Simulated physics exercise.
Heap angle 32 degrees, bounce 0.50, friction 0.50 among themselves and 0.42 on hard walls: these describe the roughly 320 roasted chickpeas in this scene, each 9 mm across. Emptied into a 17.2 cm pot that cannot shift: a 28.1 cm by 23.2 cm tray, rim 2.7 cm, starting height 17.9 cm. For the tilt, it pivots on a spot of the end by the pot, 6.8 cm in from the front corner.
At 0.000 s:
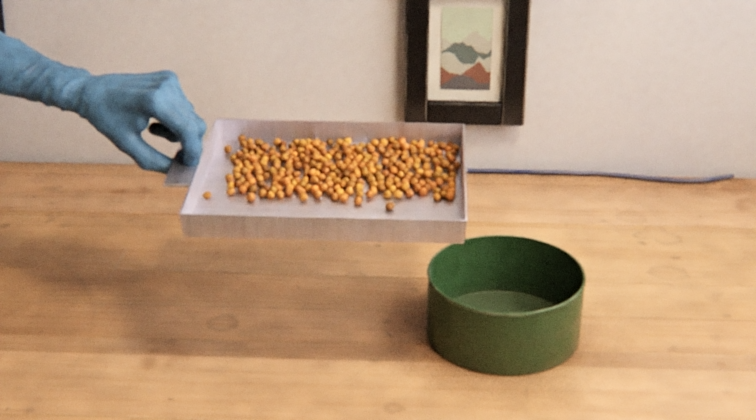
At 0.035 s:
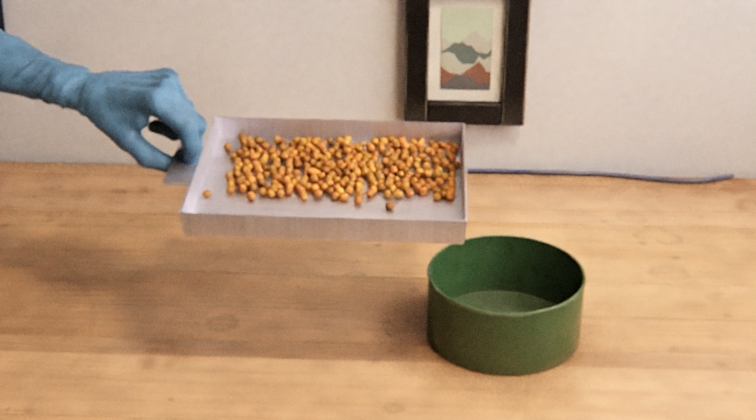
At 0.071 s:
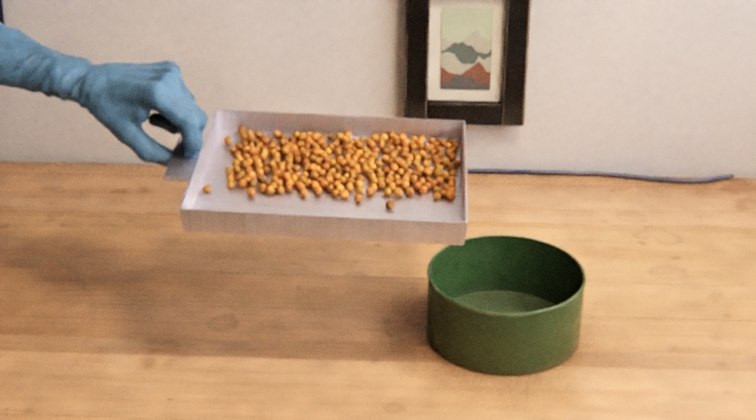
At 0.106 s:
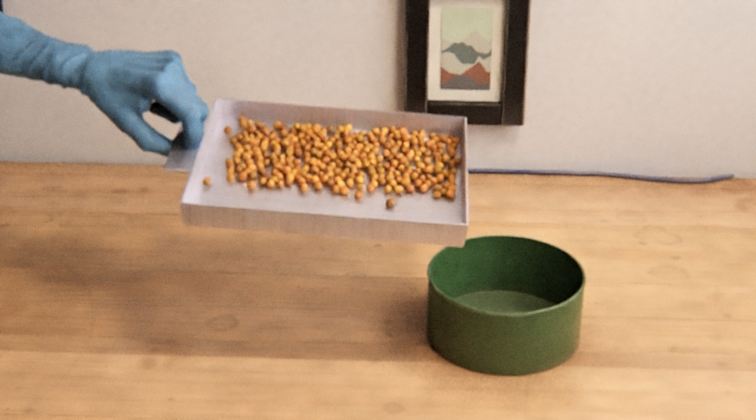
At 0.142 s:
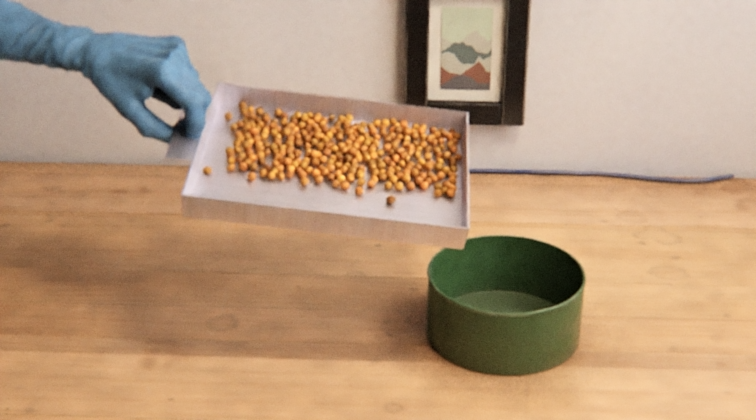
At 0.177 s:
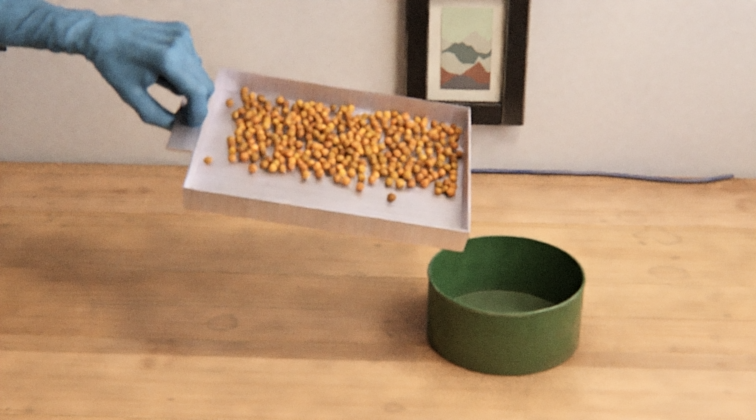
Blue-gloved hand raising the left end of a metal tray of roasted chickpeas, slanting it rightward beside a round green pot.
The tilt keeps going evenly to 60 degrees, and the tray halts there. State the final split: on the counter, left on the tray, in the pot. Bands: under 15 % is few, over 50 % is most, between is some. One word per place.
Counter: Some, left on the tray: Most, pot: Few.
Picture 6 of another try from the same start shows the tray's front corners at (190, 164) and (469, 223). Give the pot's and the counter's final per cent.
In the pot: 5 per cent; on the counter: 5 per cent.
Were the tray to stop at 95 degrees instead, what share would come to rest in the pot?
I'd say close to 0 percent.
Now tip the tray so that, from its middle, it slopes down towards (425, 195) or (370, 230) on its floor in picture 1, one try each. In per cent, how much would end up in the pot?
About 5 per cent on the first try and 0 per cent on the second.
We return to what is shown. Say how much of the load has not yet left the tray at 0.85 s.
Around 85 percent.
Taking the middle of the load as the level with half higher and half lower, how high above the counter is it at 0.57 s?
The halfway mark sits at about 24 cm.
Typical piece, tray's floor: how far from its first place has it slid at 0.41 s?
Displacement on the tray: About 2 cm.
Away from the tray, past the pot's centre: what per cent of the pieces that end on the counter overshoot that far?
Some 70 per cent.
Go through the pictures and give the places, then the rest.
The first picture shows tray tilt 0 degrees, front corners at (183, 213) and (464, 219); middle of the pieces at (340, 169); pot at (506, 272).
The second picture shows tray tilt 1 degrees, front corners at (183, 211) and (464, 220); middle of the pieces at (340, 168).
The third picture shows tray tilt 2 degrees, front corners at (183, 208) and (465, 221); middle of the pieces at (341, 164).
The fourth picture shows tray tilt 5 degrees, front corners at (184, 202) and (465, 224), lowest corner right front; middle of the pieces at (341, 158).
The fifth picture shows tray tilt 8 degrees, front corners at (185, 194) and (466, 227), lowest corner right front; middle of the pieces at (342, 151).
The sixth picture shows tray tilt 12 degrees, front corners at (186, 186) and (467, 230), lowest corner right front; middle of the pieces at (343, 143); pot at (506, 272). Its pace works out near 105 degrees a second.
Then, at 0.41 s, tilt 36 degrees; the tray holds 100 %, the pot 0 %.
Then, at 0.57 s, tilt 52 degrees; the tray holds 100 %, the pot 0 %.
After 0.85 s, tilt 60 degrees; the tray holds 85 %, the pot 0 %.
In the end, at 1.9 s, counter 25 %, tray 75 %, pot 0 %.
